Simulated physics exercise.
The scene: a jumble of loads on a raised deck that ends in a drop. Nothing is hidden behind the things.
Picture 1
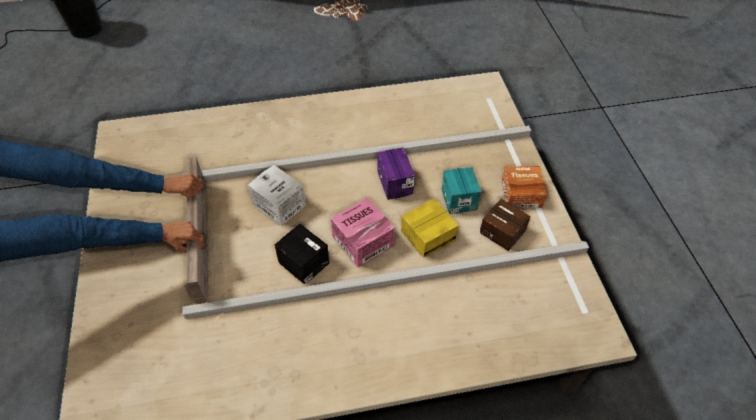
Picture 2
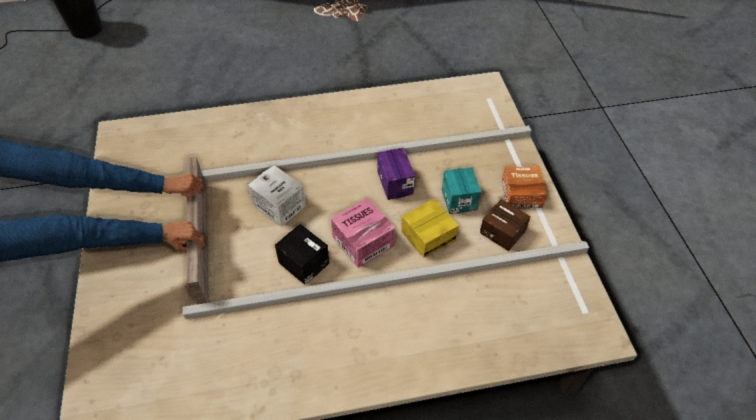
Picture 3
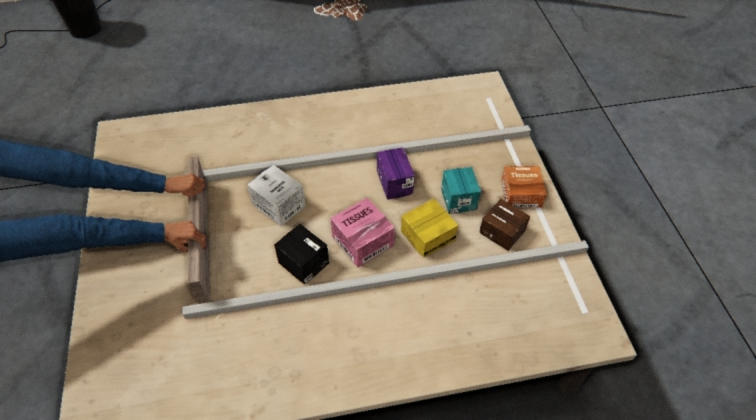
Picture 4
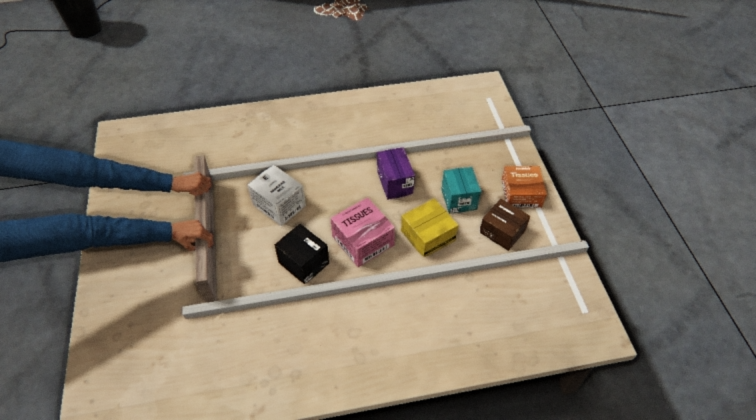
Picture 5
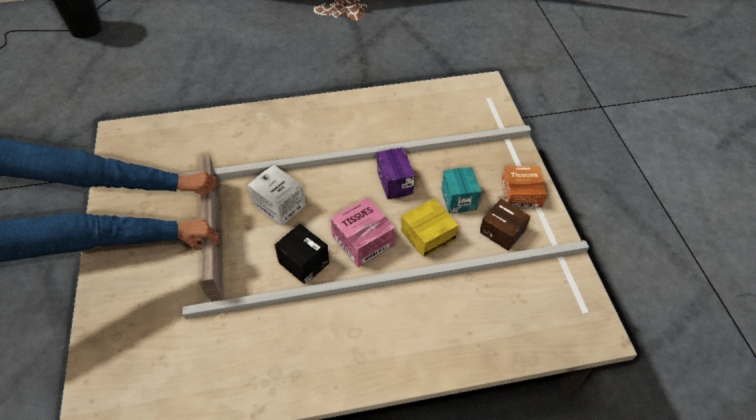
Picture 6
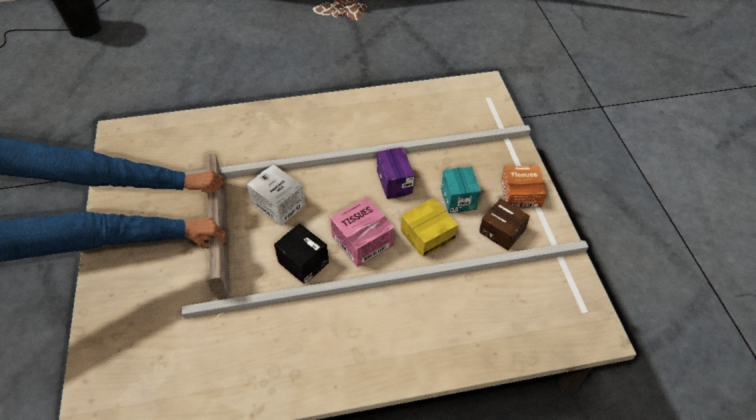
A wooden plank held by two hands in blue sleeves slid slightly right between two rails on a table, nearing the white and black boxes, while all eight colorful boxes stayed where they were.
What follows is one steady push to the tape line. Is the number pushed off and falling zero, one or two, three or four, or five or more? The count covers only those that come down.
The edge claims more than four.
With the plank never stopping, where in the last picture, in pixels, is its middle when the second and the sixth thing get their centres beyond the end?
For the first, roughly (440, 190); for the next, roughly (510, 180).
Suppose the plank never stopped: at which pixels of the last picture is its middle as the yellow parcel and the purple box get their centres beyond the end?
(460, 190) and then (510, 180), give or take.
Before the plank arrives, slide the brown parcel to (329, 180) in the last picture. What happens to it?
It is safe.
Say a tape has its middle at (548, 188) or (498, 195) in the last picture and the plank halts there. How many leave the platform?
Tallies: 8, 4.
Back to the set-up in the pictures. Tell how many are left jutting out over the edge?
The overhang total is 2.
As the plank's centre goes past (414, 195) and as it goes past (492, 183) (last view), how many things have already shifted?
At the first spot 8, then 8.
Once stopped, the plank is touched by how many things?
It is in contact with 2.
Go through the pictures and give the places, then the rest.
The first picture shows orange box (524, 187); brown parcel (505, 225); turquoise parcel (461, 190); plank (197, 228); tape (530, 191).
The second picture shows brown parcel (505, 225); black parcel (303, 254).
The third picture shows turquoise parcel (461, 190); yellow parcel (429, 228).
The fourth picture shows orange box (523, 187); purple box (395, 173).
The fifth picture shows brown parcel (505, 224); white box (277, 195).
The sixth picture shows orange box (523, 187); brown parcel (504, 224); turquoise parcel (460, 190); plank (218, 224); tape (530, 190).
Early on, none off yet; orange box at rest near (523, 187); brown parcel at rest near (504, 224); turquoise parcel at rest near (460, 190).
A while later, none off yet; orange box travelled about its own width near (543, 178); brown parcel travelled well along near (578, 215); turquoise parcel travelled about its own width near (502, 181).
Finally, the number that fall off is five or more; lost, pink box, purple box, yellow parcel, turquoise parcel, brown parcel and orange box.
